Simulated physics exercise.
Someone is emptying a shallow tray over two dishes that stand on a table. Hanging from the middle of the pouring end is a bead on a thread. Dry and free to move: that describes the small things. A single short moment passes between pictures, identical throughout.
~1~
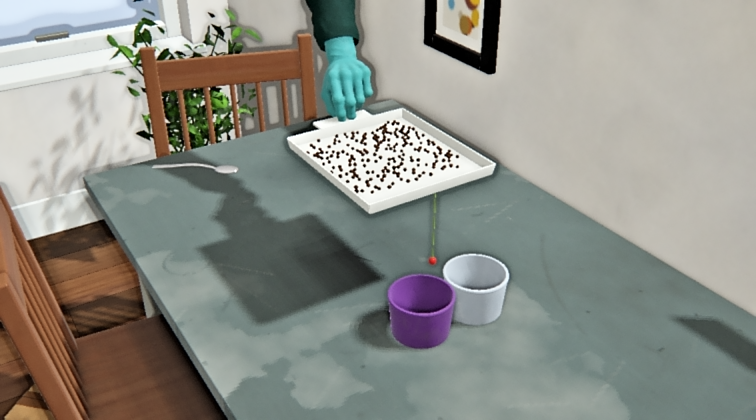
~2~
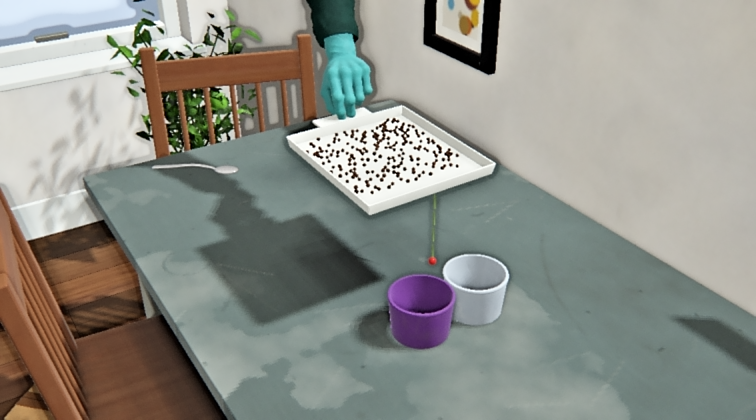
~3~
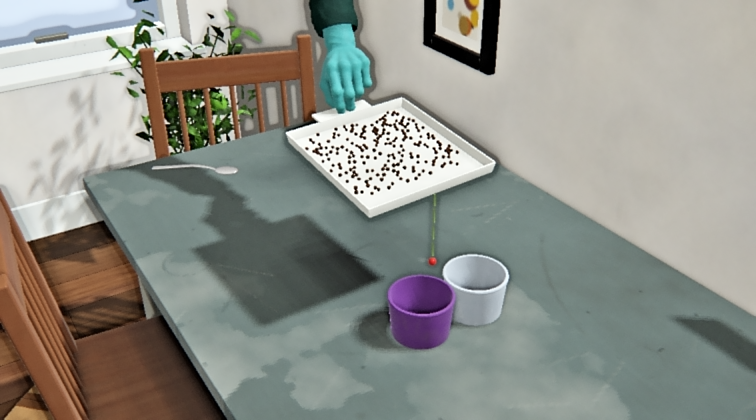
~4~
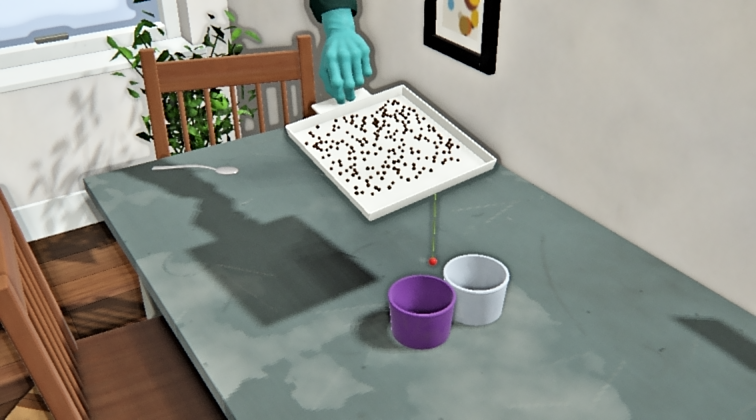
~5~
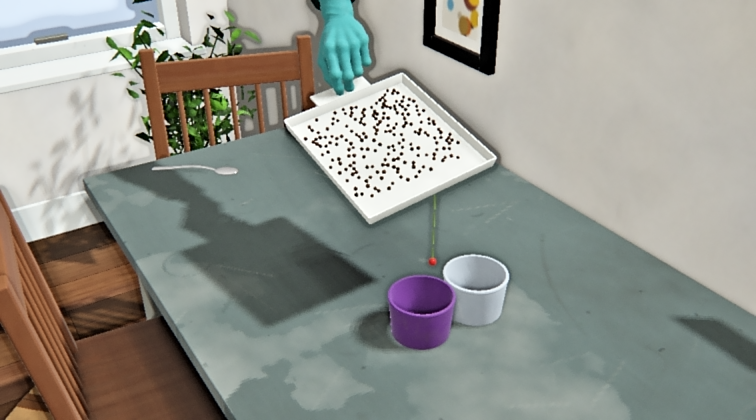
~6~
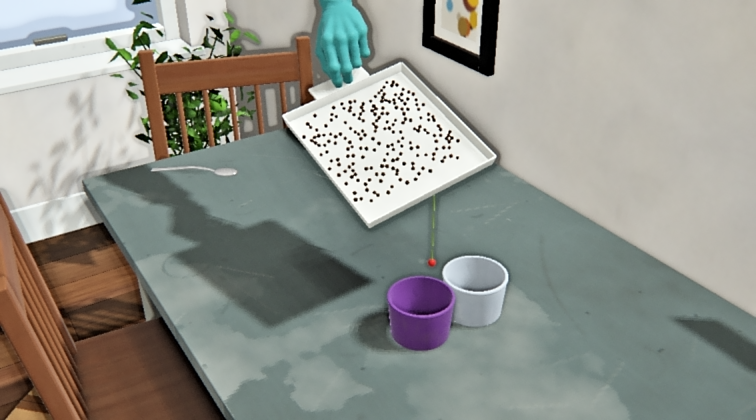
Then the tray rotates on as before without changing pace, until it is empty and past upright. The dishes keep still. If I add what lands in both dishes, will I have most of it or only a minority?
You will have only a minority.
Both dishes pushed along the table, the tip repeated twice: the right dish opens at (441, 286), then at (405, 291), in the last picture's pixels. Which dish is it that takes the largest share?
At place one the left of the pair; at place two the right of the pair.
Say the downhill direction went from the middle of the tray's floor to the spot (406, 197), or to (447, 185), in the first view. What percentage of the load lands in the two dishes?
The first comes to 40 %, while the second comes to 70 %.
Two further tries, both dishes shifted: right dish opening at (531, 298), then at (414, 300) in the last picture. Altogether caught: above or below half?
Held in all, by try: A smaller portion, then a smaller portion.
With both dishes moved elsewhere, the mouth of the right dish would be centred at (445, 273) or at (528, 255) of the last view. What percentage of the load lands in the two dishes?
70 and 0 %.
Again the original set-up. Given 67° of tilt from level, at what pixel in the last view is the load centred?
In the last view, the load is centred near (377, 222).
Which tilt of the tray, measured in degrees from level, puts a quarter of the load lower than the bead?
About 75 degrees.
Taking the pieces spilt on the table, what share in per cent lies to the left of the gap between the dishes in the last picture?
Around 100 percent of the pieces.
Soon after the last picture, tray tipped steeply; most on the tray; a stray few in the left dish; a small part outside both; about a quarter in the air.
A little later, tray tipped past a quarter turn; about a quarter on the tray; a small part in the left dish; about half outside both; about a quarter in the air.
Later still, tray tipped past a quarter turn; a small part in the left dish; most outside both.
At rest, tray tipped past a quarter turn; a small part in the left dish; none in the right dish; most outside both.
